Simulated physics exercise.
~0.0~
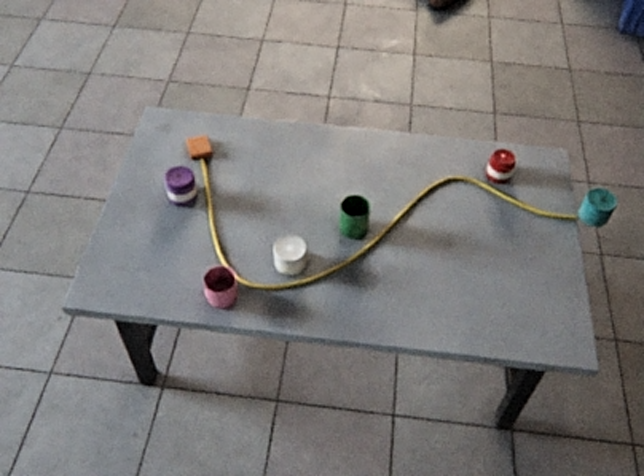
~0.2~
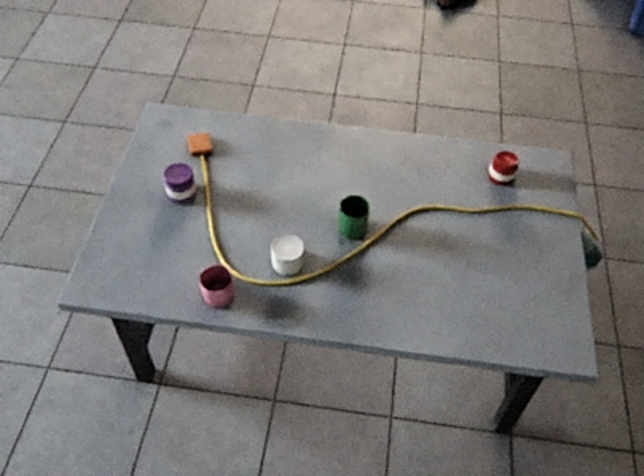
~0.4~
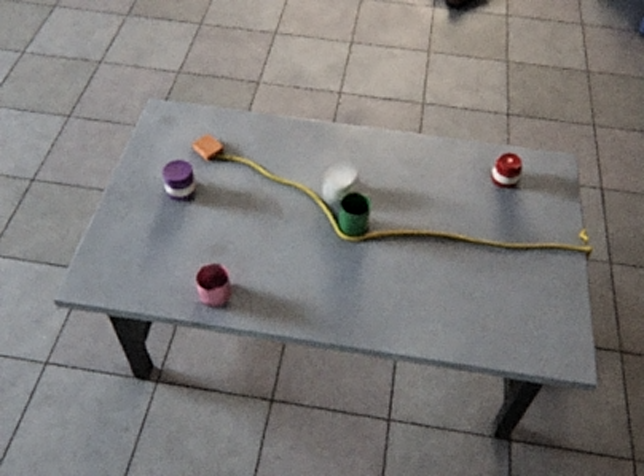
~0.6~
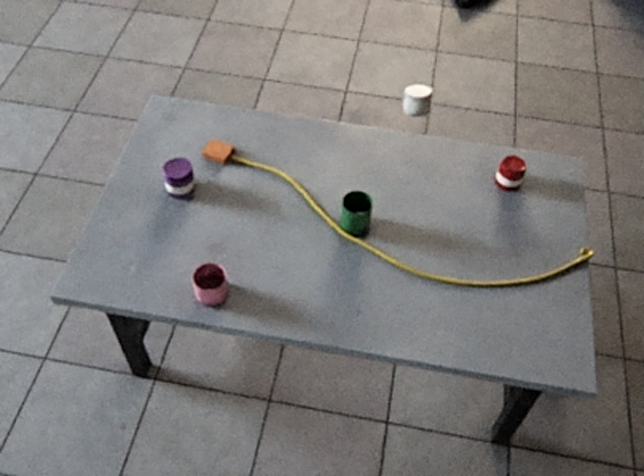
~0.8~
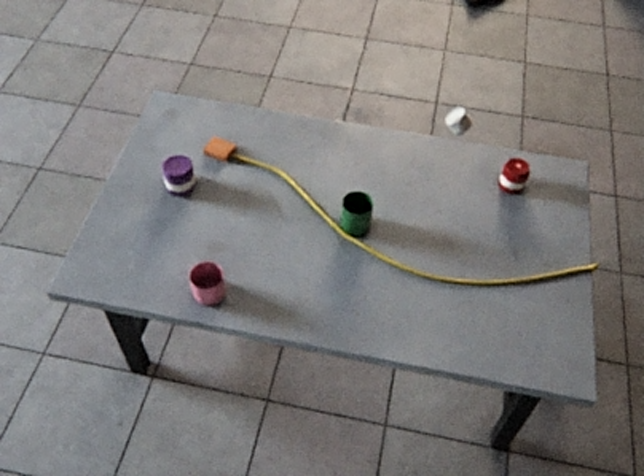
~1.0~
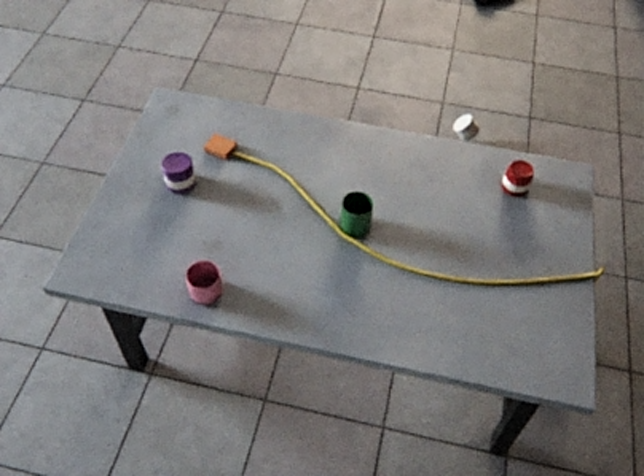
On a gray table over a tiled floor, a yellow cable winds from a small orange block past several tins and cups to a teal cylinder at the right edge. The teal object drops over that edge, drawing the cable with it, and is soon out of sight. The cable pulls straighter and sweeps the white tin up and right, past the green cup, while the orange block shifts slightly right. The white tin then goes over the far edge and tips as it falls beyond the table. At the end, the cable curves below the green cup to the right edge, while the purple, pink and red containers remain standing.
